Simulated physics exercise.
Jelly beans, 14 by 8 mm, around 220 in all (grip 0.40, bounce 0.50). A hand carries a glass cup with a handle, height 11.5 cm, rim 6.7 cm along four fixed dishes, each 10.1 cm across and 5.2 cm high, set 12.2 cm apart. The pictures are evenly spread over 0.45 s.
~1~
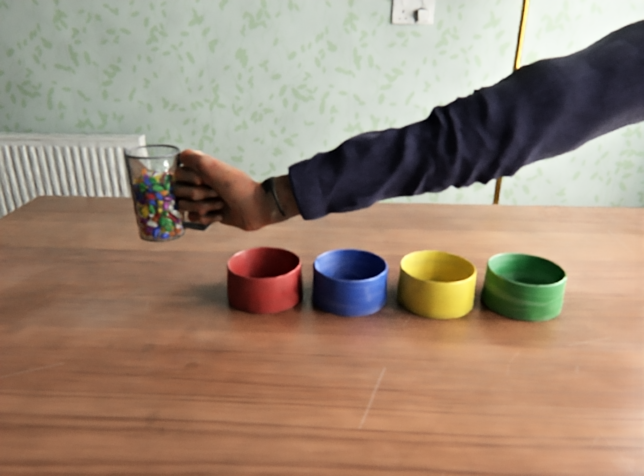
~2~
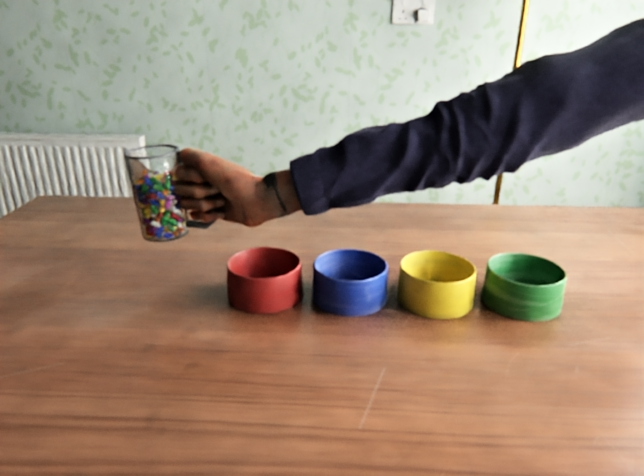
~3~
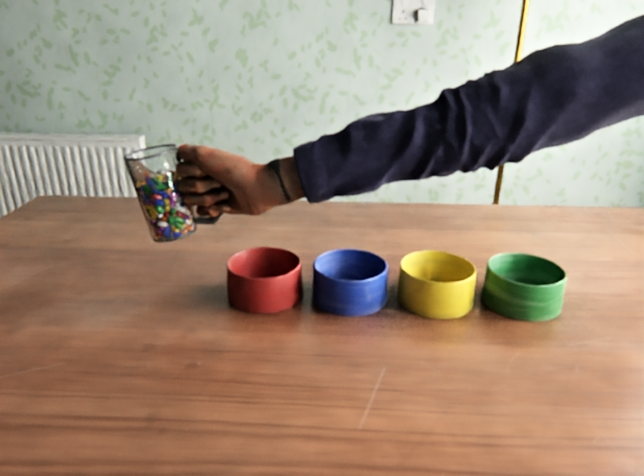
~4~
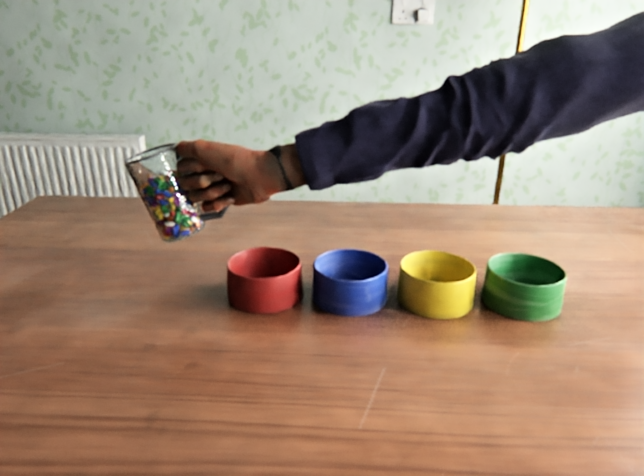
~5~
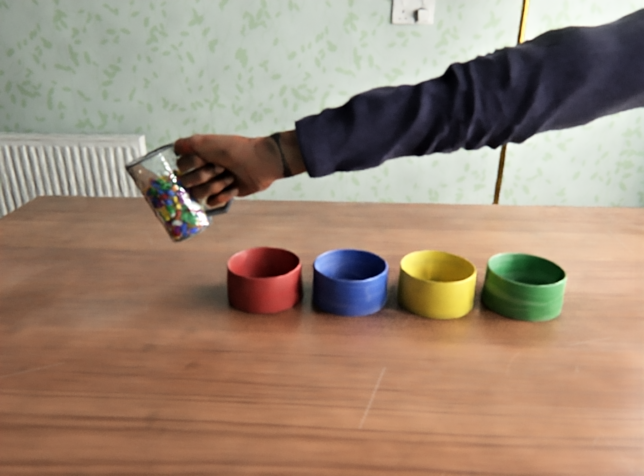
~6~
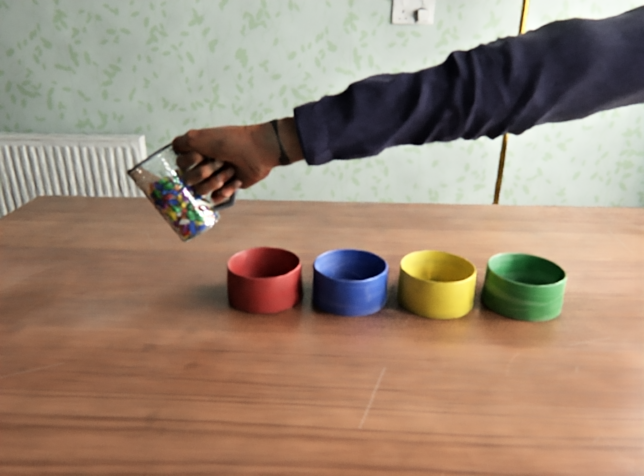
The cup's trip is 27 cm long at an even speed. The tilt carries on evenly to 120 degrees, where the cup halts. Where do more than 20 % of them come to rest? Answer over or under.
Red under, blue under, green under, yellow under, counter over.
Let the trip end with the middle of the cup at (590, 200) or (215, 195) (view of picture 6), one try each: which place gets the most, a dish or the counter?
The winner: Counter; counter.
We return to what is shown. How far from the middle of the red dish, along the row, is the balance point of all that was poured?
About 13 cm to its left.
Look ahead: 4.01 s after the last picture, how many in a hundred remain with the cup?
Some 0 per cent of the load.
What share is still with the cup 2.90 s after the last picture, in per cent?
About 0 per cent.
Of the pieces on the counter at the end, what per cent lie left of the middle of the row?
Some 100 per cent.
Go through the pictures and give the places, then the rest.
In the first picture, cup at (158, 194), tilt 0 degrees, lip at (127, 151), moved 0.0 cm; middle of the pieces at (162, 203); red dish at (264, 262); blue dish at (351, 264); yellow dish at (438, 267); green dish at (526, 269).
In the second picture, cup at (159, 194), tilt 3 degrees, lip at (127, 152), moved 0.2 cm; middle of the pieces at (164, 203).
In the third picture, cup at (163, 194), tilt 10 degrees, lip at (126, 156), moved 0.8 cm; middle of the pieces at (169, 203).
In the fourth picture, cup at (168, 194), tilt 17 degrees, lip at (127, 160), moved 1.3 cm; middle of the pieces at (174, 202).
In the fifth picture, cup at (172, 194), tilt 24 degrees, lip at (128, 165), moved 1.9 cm; middle of the pieces at (179, 202).
In the sixth picture, cup at (176, 194), tilt 32 degrees, lip at (130, 171), moved 2.5 cm; middle of the pieces at (184, 201); red dish at (264, 262); blue dish at (351, 264); yellow dish at (438, 267); green dish at (526, 269).
Then, 1.74 s after the last picture, tilt 120 degrees; cup holds 0 %.
Then, 2.90 s after the last picture, tilt 120 degrees; cup holds 0 %.
Then, 4.01 s after the last picture, tilt 120 degrees; cup holds 0 %.
In the end, red 0 %, blue 0 %, green 0 %, yellow 0 %, counter 100 %.
